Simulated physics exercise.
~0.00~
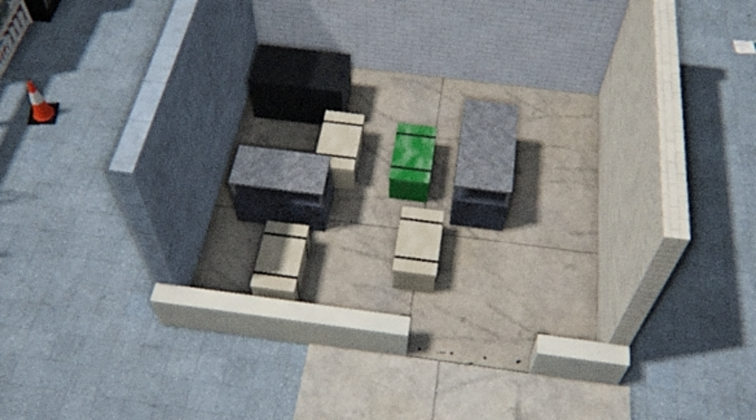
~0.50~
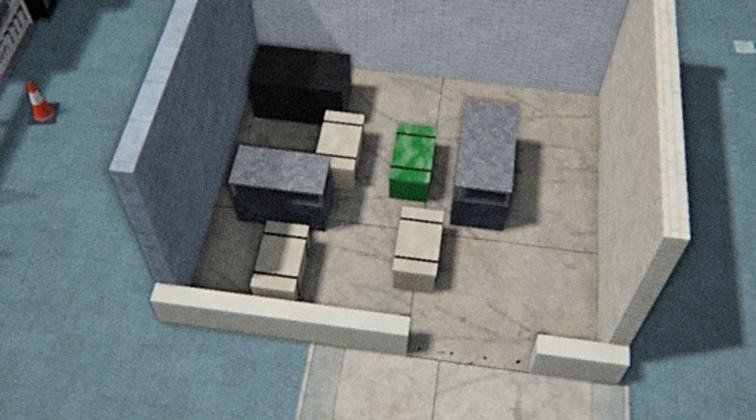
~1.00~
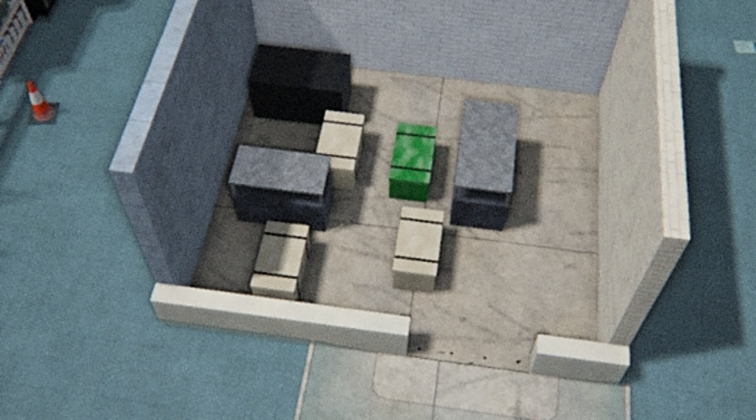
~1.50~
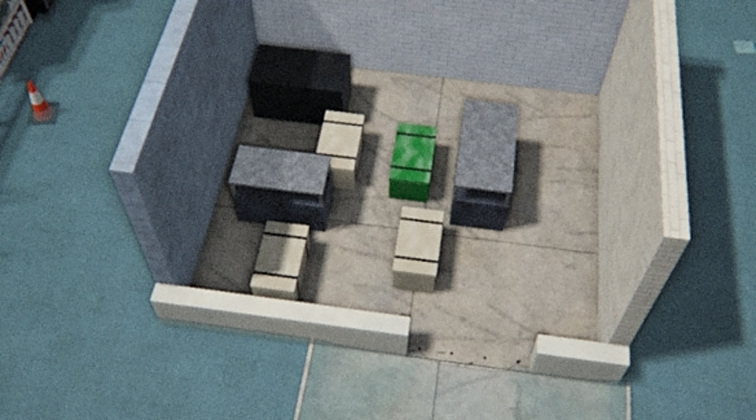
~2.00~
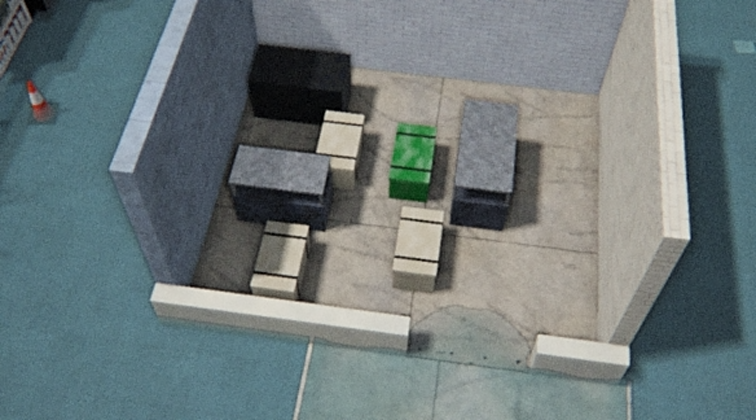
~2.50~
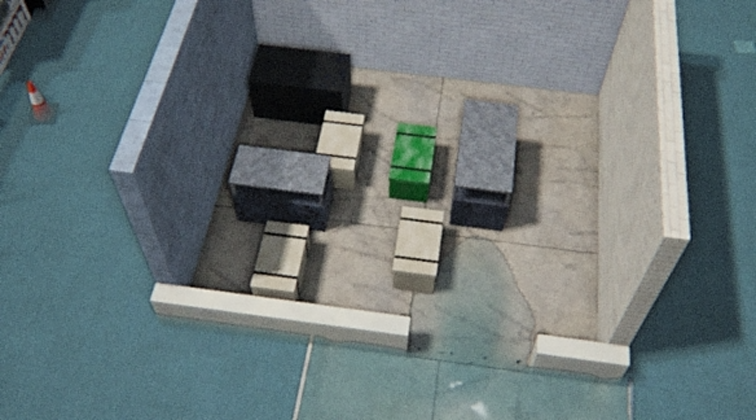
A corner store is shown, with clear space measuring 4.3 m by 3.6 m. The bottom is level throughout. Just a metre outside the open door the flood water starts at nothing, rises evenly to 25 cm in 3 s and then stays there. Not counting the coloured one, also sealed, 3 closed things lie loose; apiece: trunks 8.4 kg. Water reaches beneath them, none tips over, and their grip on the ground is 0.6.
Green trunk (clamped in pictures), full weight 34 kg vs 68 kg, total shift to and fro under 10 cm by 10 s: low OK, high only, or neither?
High only.
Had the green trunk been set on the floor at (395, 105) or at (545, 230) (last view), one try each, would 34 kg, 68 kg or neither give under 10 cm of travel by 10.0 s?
One by one: Only the big mass suffices; only the big mass suffices.
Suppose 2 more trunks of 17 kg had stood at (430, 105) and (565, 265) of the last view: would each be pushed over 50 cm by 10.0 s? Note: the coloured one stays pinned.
Well, beyond half a metre and then beyond half a metre.
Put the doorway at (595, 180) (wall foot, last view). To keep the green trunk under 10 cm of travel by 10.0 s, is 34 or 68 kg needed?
In that setup the first mass works.
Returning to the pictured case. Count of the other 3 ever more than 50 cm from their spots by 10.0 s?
I count 2.
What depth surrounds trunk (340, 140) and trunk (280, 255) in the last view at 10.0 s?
About 12 and 9 cm.
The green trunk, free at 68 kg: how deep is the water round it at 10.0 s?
12 cm, roughly.
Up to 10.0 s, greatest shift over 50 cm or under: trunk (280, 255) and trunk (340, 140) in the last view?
Object 1: Not surpassed, object 2: Surpassed.
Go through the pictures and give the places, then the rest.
In the first frame, the green trunk at (413, 152) rests on the ground; 0.0 m2 under water; 0 of 4 have shifted.
In the second frame, the green trunk at (413, 152), on the bottom; 0.0 m2 under water; 0 of 4 have shifted.
In the third frame, the green trunk at (413, 152), on the bottom; water covers 0.0 m2; 0 of 4 have shifted.
In the fourth frame, the green trunk at (413, 152), on the bottom; water covers 0.0 m2; 0 of 4 have shifted.
In the fifth frame, the green trunk at (413, 152) rests on the ground; water covers 0.4 m2; 0 of 4 have shifted.
In the sixth frame, the green trunk at (413, 152) rests on the ground; 1.2 m2 under water; 0 of 4 have shifted.
After 3.5 s the green trunk would be 0 cm from its start with 34 kg and 0 cm from its start with 68 kg; 2 cm of water round it then.
After 4.5 s the green trunk would be 0 cm from its start with 34 kg and 0 cm from its start with 68 kg; 5 cm of water round it then.
After 7.0 s the green trunk would be 0 cm from its start with 34 kg and 0 cm from its start with 68 kg; 6 cm of water round it then.
After 10.0 s the green trunk would be 79 cm from its start with 34 kg and 0 cm from its start with 68 kg; 12 cm of water round it then.
